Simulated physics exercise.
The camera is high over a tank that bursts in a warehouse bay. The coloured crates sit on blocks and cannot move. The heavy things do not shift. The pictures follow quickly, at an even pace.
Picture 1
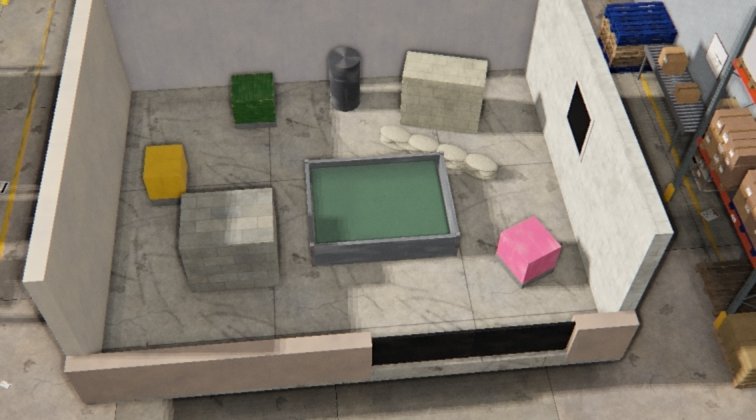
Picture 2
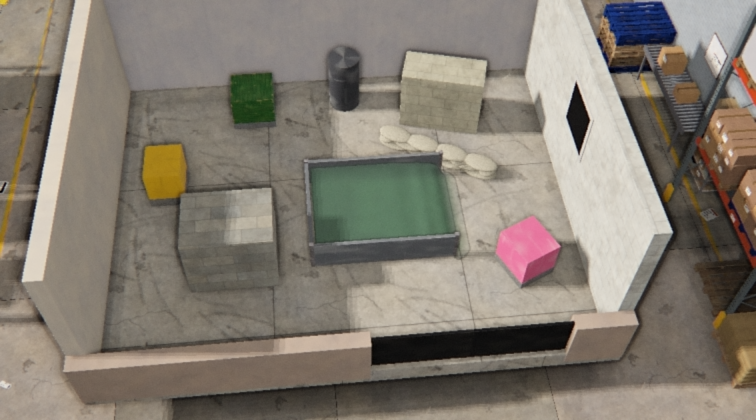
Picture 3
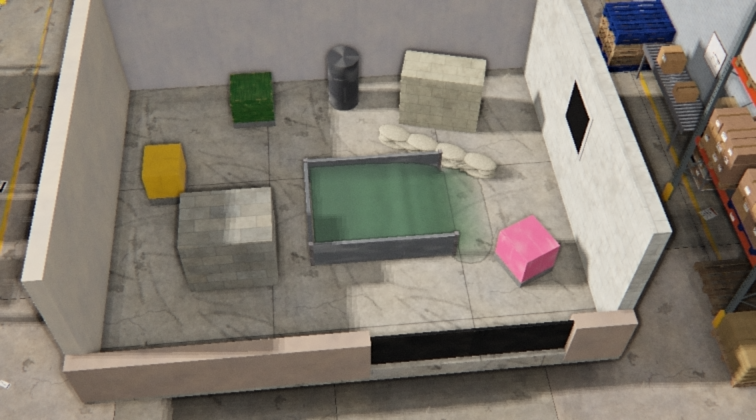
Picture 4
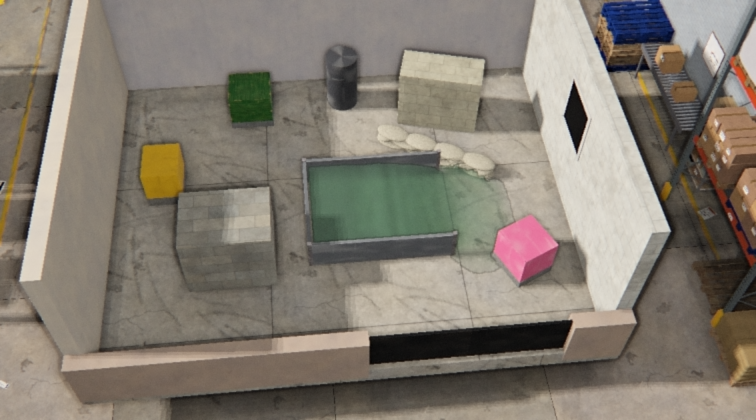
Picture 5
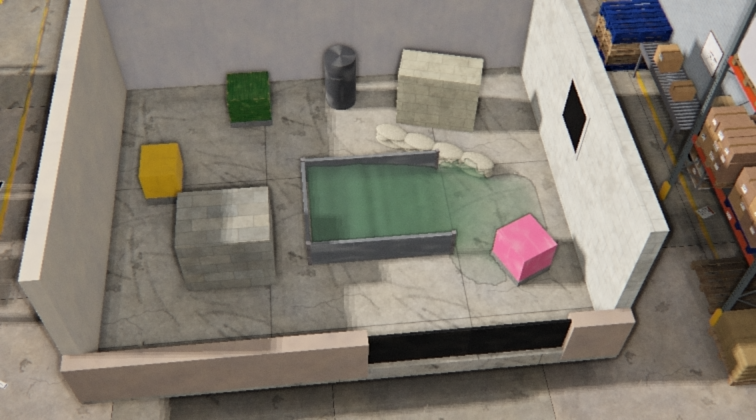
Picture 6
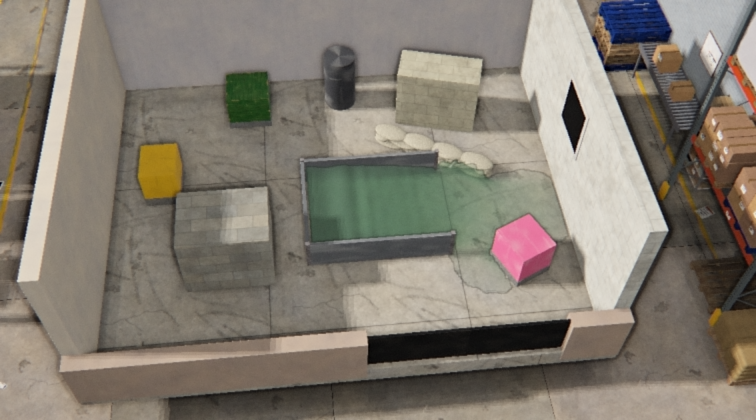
In the video, a grey-walled tank of still green water sits among blocks and a barrel in a warehouse bay, then its right side opens and water pours out, spreading across the floor around the pink cube.
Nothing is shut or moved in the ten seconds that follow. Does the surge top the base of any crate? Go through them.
One by one: The pink crate is wetted; the green crate escapes dry; the yellow crate escapes dry.
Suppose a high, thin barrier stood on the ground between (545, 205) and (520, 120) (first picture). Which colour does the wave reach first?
I say the crate marked pink.
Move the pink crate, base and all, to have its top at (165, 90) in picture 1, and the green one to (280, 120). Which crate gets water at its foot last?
The crate marked pink.
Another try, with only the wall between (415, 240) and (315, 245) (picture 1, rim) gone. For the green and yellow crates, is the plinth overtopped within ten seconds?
In short: The green crate escapes it, the yellow crate remains dry.
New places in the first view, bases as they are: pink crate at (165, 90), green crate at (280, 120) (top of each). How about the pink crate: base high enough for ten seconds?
Pink is spared.
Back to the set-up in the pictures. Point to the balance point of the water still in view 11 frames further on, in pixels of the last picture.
Close to (457, 216).
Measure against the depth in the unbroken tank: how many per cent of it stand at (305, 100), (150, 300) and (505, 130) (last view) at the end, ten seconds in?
In turn 4, 12 and 12 in a hundred.
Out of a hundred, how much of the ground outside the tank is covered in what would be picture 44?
Some 65 per cent.
A moment on, water covers 10 % of the floor; the pink crate water round its plinth, the green crate not reached, the yellow crate not reached.
Next, water covers 25 % of the floor; the pink crate water round its plinth, the green crate not reached, the yellow crate not reached.
Then, water covers 35 % of the floor; the pink crate water round its plinth, the green crate not reached, the yellow crate not reached.
Later, water covers 65 % of the floor; the pink crate water round its plinth, the green crate water round its plinth, the yellow crate water round its plinth.
In the end, water covers 95 % of the floor; the pink crate was topped, the green crate stayed above the water, the yellow crate stayed above the water.
